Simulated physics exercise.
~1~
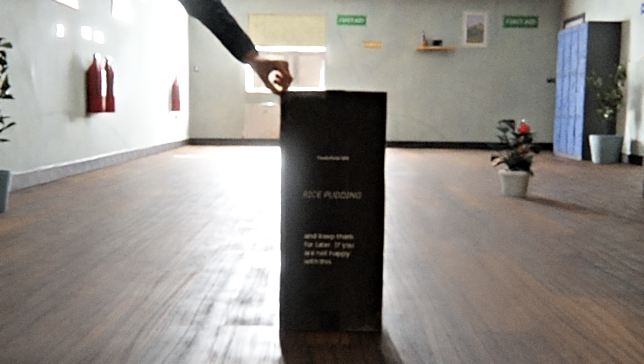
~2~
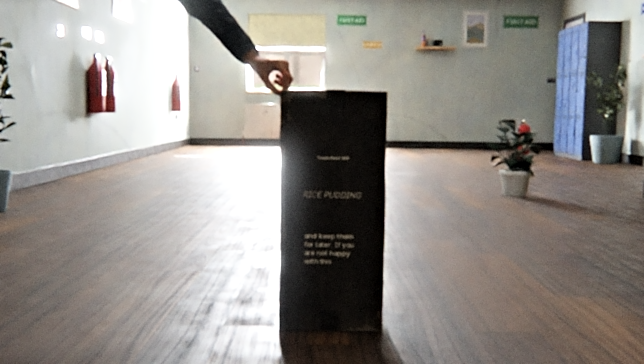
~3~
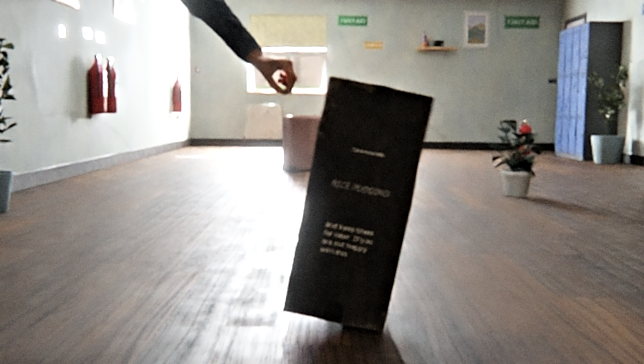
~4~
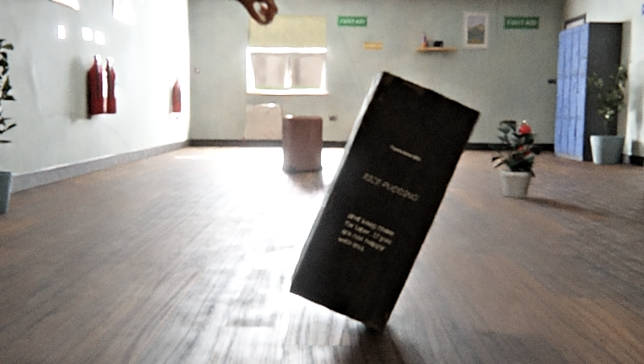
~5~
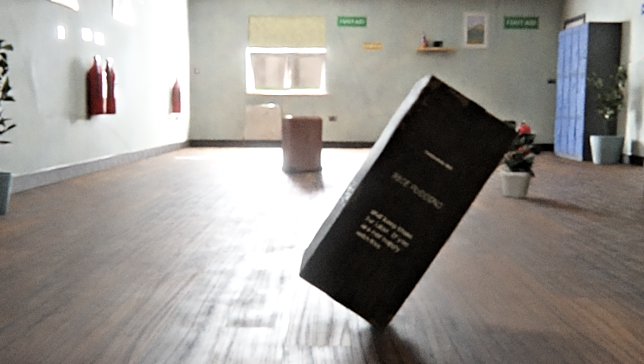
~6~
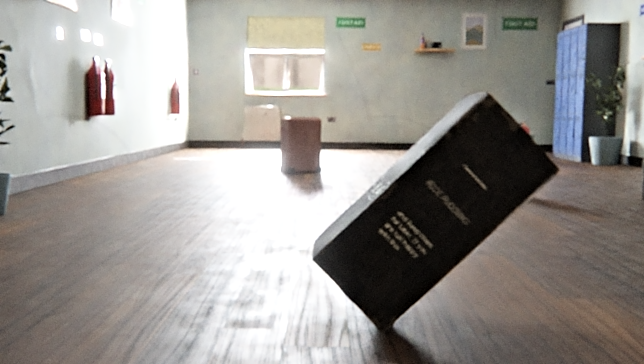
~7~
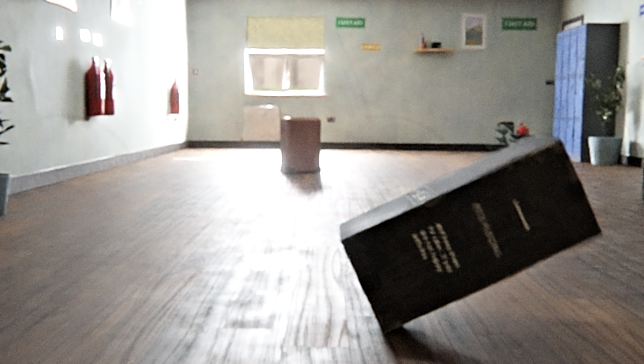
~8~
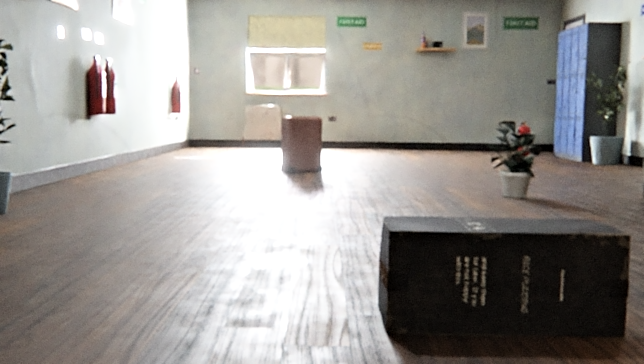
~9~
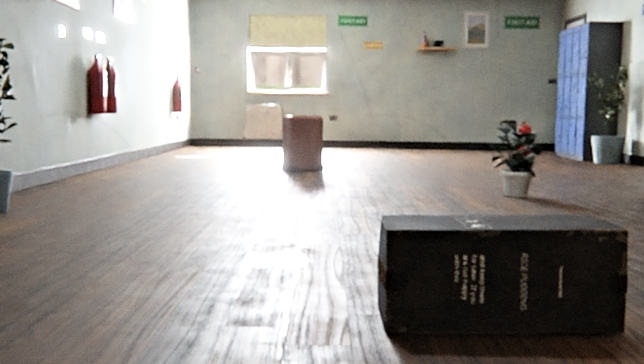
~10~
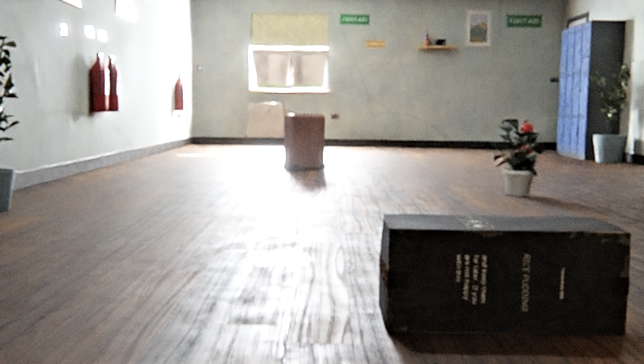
A tall black box with pale lettering stands upright on the wooden floor of a bright, pale-walled room, seen from low down by a slightly swaying camera. Red extinguishers hang on the left wall, a brown block sits before the far window, and a red-flowered potted plant and blue lockers are at right. A hand at the box's top pushes it to the right, then lets go and draws back out of view. The box leans further and further over its lower edge, drops onto its side, and lies still at the lower right.
